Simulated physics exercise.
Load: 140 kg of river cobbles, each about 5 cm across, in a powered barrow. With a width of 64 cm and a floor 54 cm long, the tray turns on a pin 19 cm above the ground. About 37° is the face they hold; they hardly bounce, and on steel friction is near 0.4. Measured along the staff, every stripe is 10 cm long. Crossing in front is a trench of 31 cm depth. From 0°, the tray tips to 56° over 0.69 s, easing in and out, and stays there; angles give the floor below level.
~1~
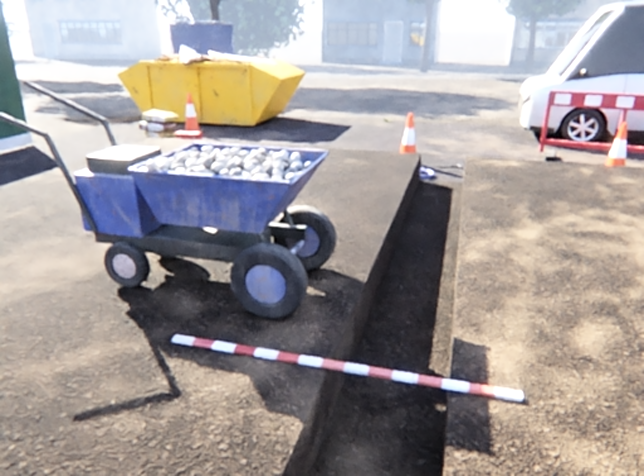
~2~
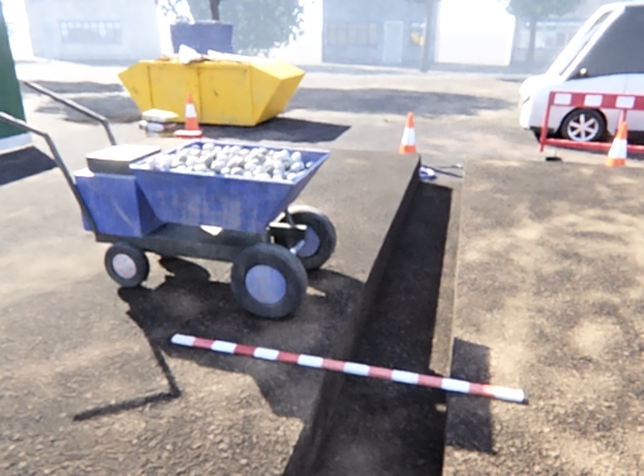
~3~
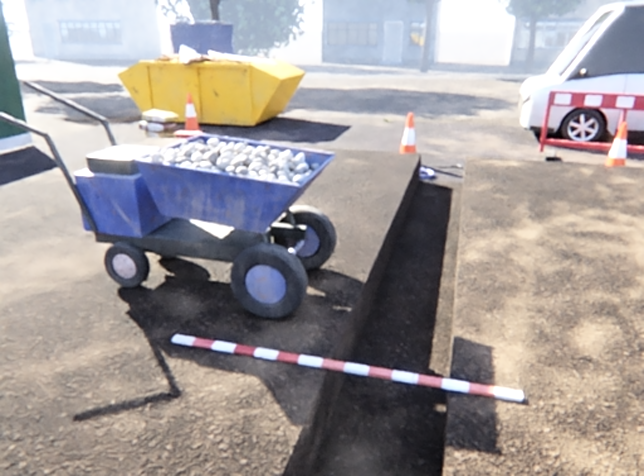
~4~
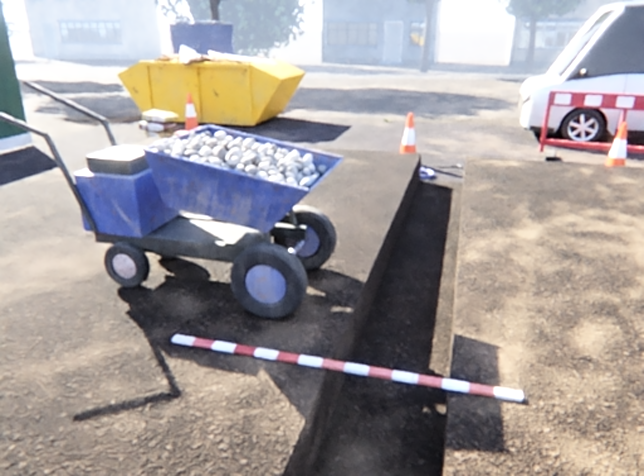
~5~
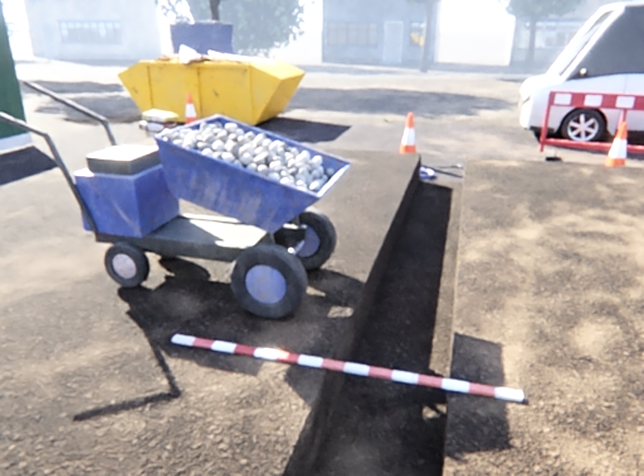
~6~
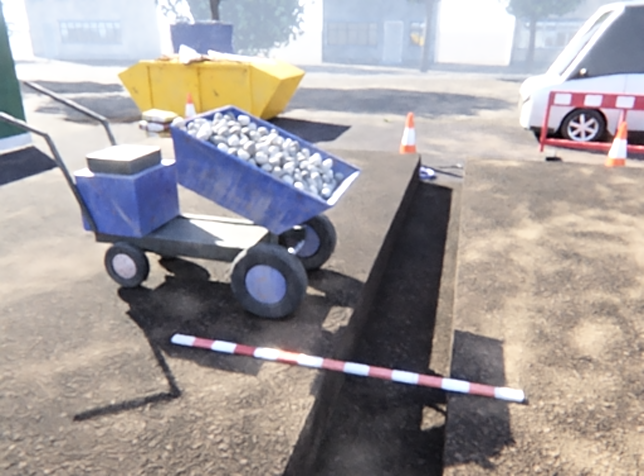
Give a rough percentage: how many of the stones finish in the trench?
45 %.
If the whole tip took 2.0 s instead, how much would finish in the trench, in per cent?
It would be near 55 percent.
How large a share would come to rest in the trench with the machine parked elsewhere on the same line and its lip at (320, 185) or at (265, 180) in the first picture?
I'd expect close to 25 per cent at the first and 55 per cent at the second.
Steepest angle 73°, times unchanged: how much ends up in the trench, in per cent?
Then roughly 75 percent.
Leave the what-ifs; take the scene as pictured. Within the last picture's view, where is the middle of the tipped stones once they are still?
At about pixel (427, 351) in the last view.
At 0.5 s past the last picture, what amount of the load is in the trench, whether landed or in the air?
I'd put it near 10 per cent.
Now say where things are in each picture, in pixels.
The tray is at 0°, its lip at (291, 183); the top of the load is at (220, 156), in the first frame.
Lip at (293, 184), floor tilted 1°, highest stones at (219, 155), in the second frame.
The tray is at 4°, its lip at (299, 187); the top of the load is at (206, 149), in the third frame.
The tray is at 9°, its lip at (309, 191); the top of the load is at (210, 140), in the fourth frame.
Lip at (320, 198), floor tilted 16°, highest stones at (214, 131), in the fifth frame.
The tray is at 23°, its lip at (331, 207); the top of the load is at (227, 122), in the sixth frame.
Then, 0.2 s after the last picture the floor is at 48°, 100 % in the tray; the foremost stones are at (357, 215).
Then, 0.5 s after the last picture the floor is at 56°, 89 % in the tray, 11 % in the trench; the foremost stones are at (430, 278).
Then, 0.8 s after the last picture the floor is at 56°, 55 % in the tray, 33 % in the trench, 12 % past the trench; the foremost stones are at (544, 324).
Then, 2.8 s after the last picture the floor is at 56°, 42 % in the tray, 45 % in the trench, 12 % past the trench; the foremost stones are past the picture's edge.
